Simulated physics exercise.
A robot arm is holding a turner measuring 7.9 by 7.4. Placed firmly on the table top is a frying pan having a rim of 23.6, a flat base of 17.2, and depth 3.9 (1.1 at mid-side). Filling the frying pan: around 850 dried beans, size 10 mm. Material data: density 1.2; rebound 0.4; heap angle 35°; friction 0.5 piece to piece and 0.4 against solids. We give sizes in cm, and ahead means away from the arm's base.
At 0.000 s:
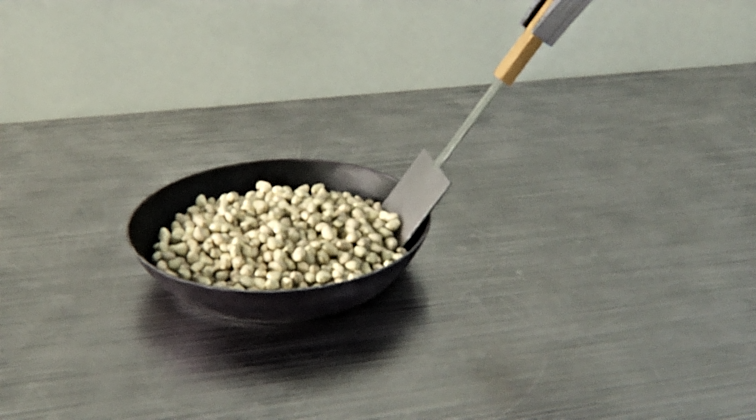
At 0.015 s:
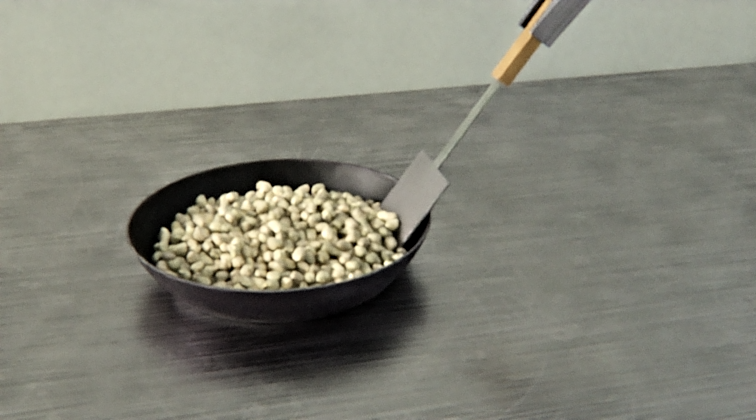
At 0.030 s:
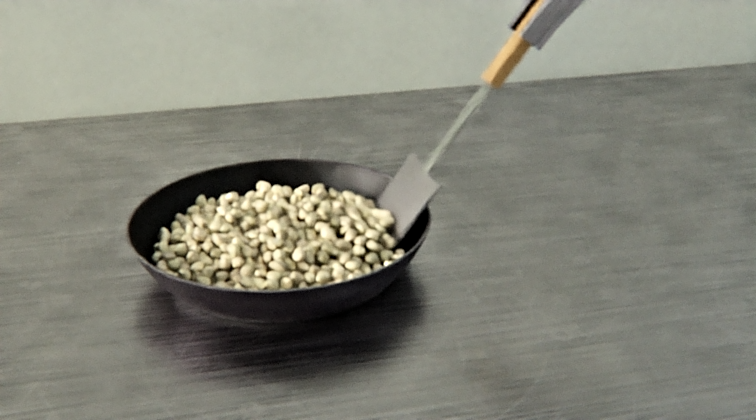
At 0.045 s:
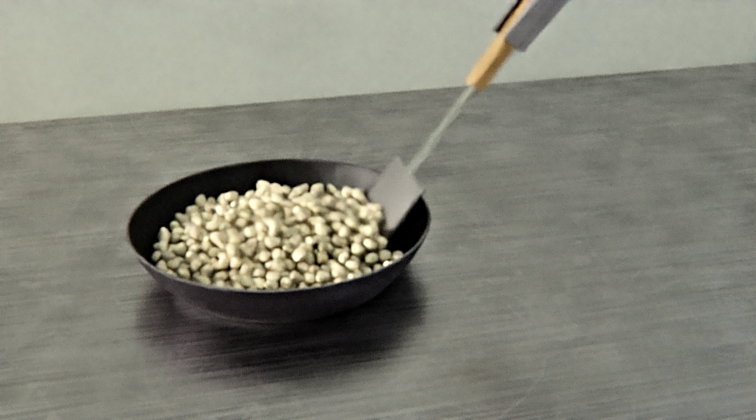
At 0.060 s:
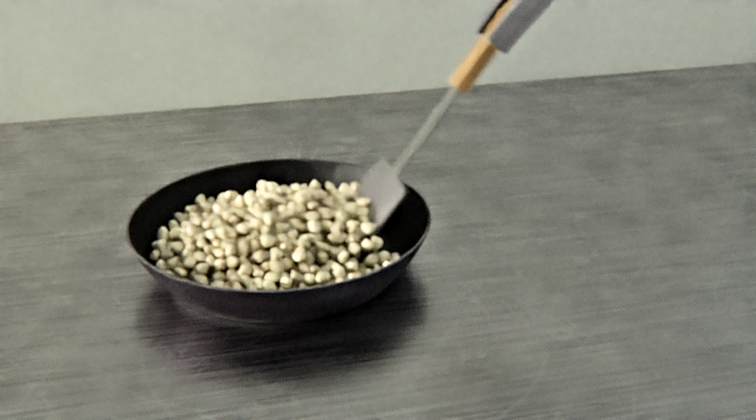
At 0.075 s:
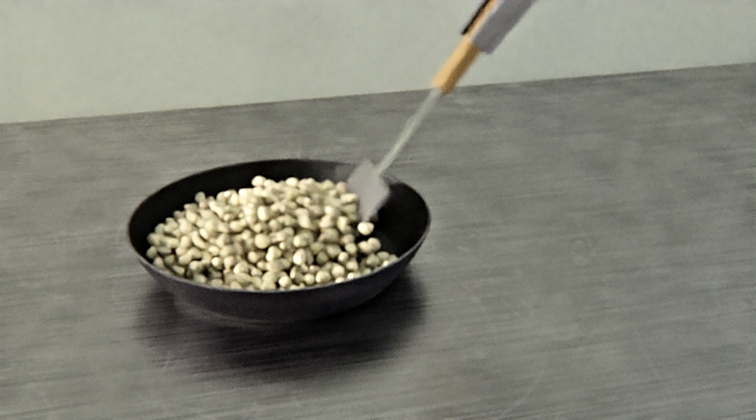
Robot arm holding a turner pushing pale dried beans slightly leftward from the right side of a dark frying pan.
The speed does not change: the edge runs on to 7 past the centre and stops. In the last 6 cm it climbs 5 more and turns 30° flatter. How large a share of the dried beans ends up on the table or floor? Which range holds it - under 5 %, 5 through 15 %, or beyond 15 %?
The range beyond 15 % holds it.
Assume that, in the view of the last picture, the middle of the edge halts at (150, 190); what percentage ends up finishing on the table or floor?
The share ending on the table or floor is about 30 per cent.
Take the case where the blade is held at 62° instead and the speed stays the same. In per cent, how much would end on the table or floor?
That would leave close to 20 per cent on the table or floor.
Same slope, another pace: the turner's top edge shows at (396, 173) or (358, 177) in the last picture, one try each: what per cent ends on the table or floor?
About 10 and 25 percent.
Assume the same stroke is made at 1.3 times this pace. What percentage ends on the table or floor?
Estimate: Approx. 20 %.
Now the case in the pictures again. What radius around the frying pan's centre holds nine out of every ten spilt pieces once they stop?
Seen from above, roughly 35 cm.
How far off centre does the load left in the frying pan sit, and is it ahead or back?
About 3.0 cm ahead.
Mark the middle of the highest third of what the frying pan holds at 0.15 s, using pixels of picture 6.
It is centred at roughly (226, 218).
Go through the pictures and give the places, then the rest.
In the first frame, turner top edge at (438, 165), sloping 53°; upper third of the load around (283, 232), from x 155 to 400, top at y 185; 853 in the frying pan.
In the second frame, turner top edge at (436, 166), sloping 53°; upper third of the load around (283, 232), from x 155 to 400, top at y 185.
In the third frame, turner top edge at (426, 168), sloping 53°; upper third of the load around (284, 229), from x 155 to 400, top at y 185.
In the fourth frame, turner top edge at (411, 171), sloping 53°; upper third of the load around (286, 227), from x 155 to 400, top at y 185.
In the fifth frame, turner top edge at (394, 173), sloping 53°; upper third of the load around (284, 225), from x 155 to 395, top at y 185.
In the sixth frame, turner top edge at (377, 175), sloping 53°; upper third of the load around (277, 223), from x 150 to 395, top at y 180; 853 in the frying pan.
By 0.11 s, sloping 52°, highest piece 6 above the table; 853 in the frying pan.
By 0.15 s, sloping 41°, highest piece 7 above the table; 853 in the frying pan.
By 0.37 s, sloping 23°, highest piece 5 above the table; 674 in the frying pan, 174 on the table or floor, 5 on the blade or in flight.
By 1.42 s, sloping 23°, highest piece 5 above the table; 674 in the frying pan, 179 on the table or floor.
Final count, 674 in the frying pan, 179 on the table or floor. That is 21 % on the table or floor.
